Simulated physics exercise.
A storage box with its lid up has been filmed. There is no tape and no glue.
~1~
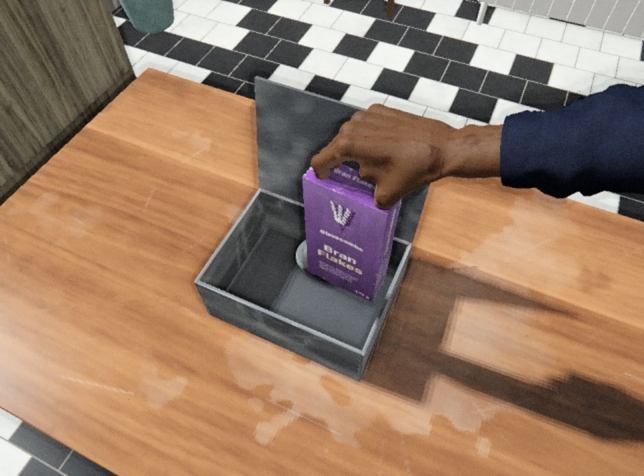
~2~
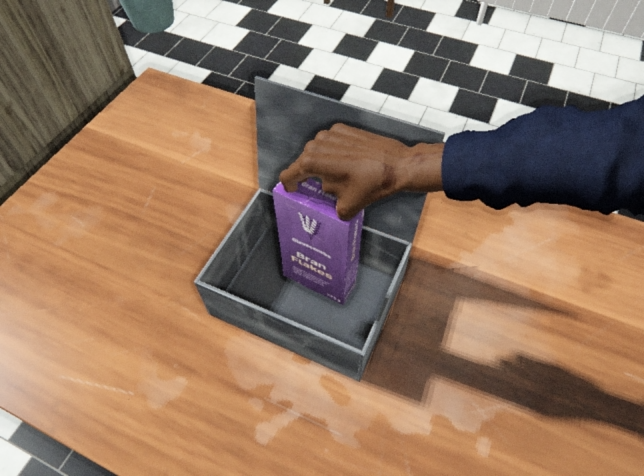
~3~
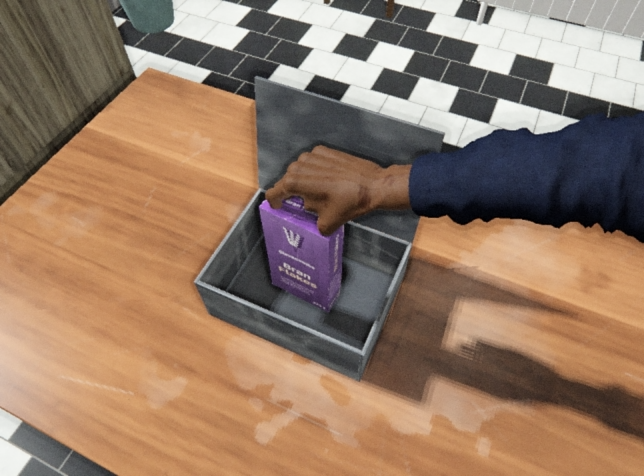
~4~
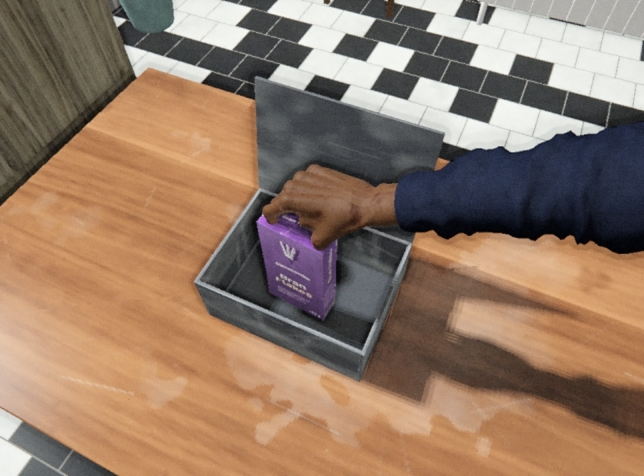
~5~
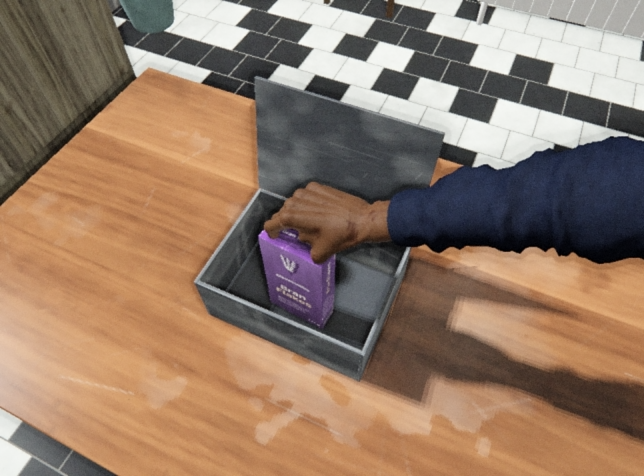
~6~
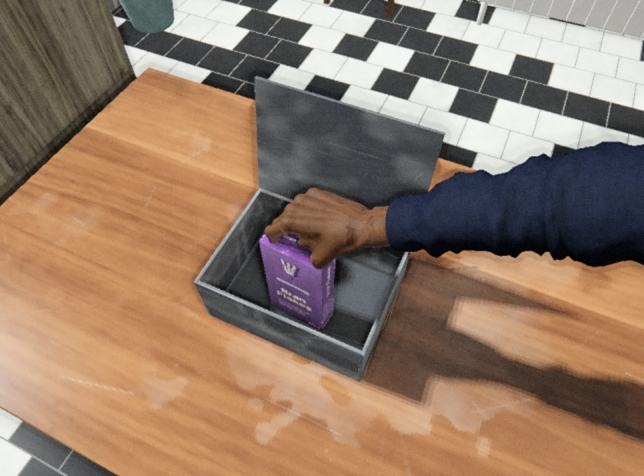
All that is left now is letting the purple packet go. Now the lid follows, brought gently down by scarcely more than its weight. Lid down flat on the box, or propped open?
Propped open.
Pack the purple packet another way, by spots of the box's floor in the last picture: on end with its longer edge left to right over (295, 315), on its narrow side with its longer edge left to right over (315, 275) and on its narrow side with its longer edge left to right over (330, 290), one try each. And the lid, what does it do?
So: First open, second shut tight, third shut tight.
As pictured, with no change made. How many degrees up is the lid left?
Some 40°.
Then, 1.10 s later than the last frame, lid starting down.
Then, 1.60 s later than the last frame, lid 56° above the rim.
Then, 3.10 s later than the last frame, lid 40° above the rim.
When it is over, lid 40° above the rim; both as before. End places, in pixels of the last picture, purple packet near (300, 282).
